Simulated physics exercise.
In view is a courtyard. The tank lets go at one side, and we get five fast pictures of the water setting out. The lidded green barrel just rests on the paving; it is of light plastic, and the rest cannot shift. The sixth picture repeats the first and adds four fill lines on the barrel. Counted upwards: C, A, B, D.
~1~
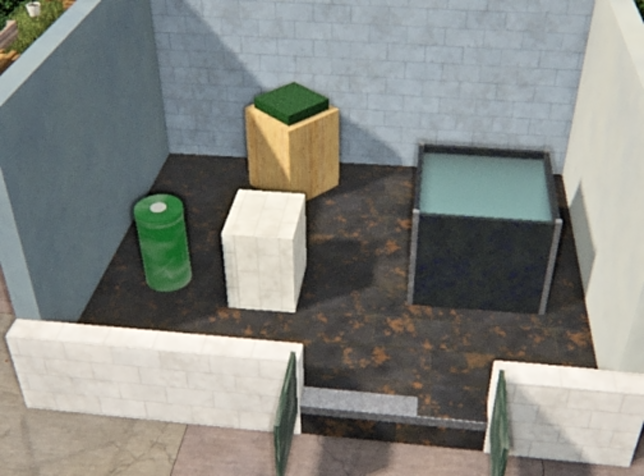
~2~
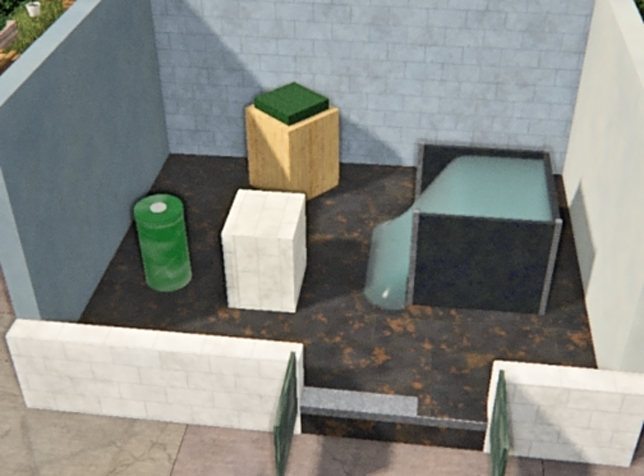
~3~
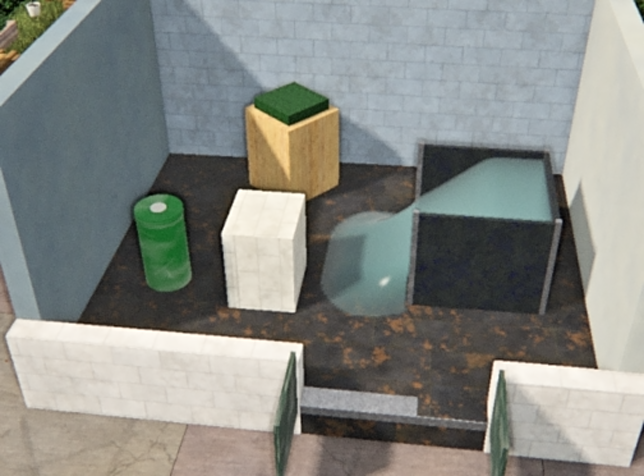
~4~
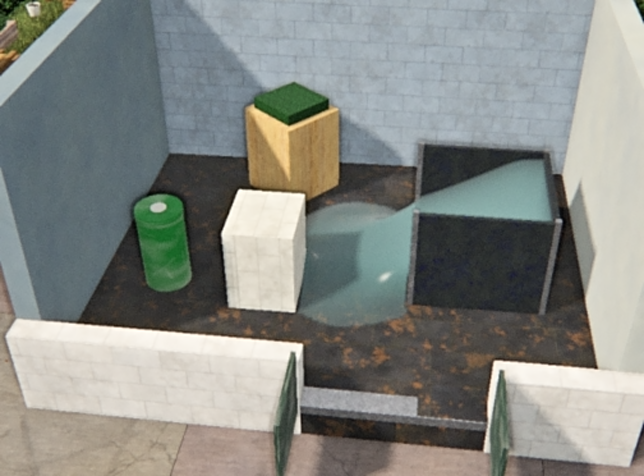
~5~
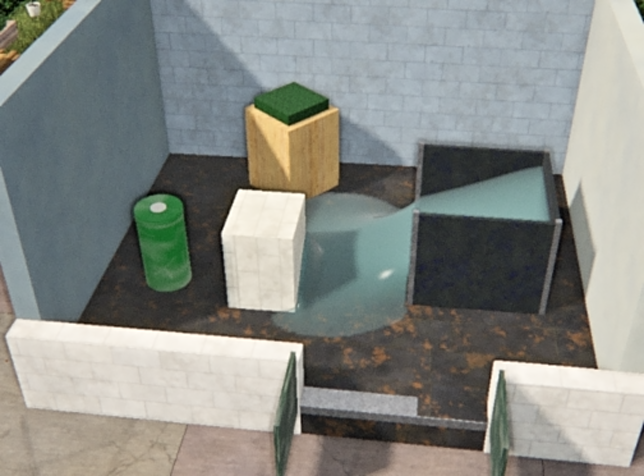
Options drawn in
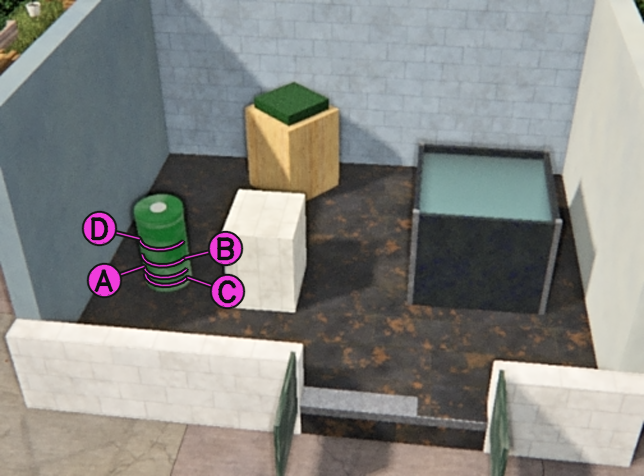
Pale blue-green water pours from the left side of a dark, open-topped tank on the right of a small walled courtyard, seen from above by a still camera. A green barrel stands at left, a white block near the middle, a wooden block with a green top behind, and an open gate in front. The water spreads leftward across the dark, rust-flecked ground, reaching the white block.
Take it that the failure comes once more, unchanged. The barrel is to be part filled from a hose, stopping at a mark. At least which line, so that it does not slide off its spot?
Take A.
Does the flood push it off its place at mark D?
No.
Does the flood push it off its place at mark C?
Yes, it does.
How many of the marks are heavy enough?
Three.
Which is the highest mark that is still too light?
That would be C.
On the marked copy, A at (160, 277); B at (159, 265); C at (162, 285); D at (156, 249); from the bottom up C, A, B, D.
With A, it shifts by a finger or two and stays.
With B, it does not move.
With C, it is pushed about its own width away.
With D, it does not move.
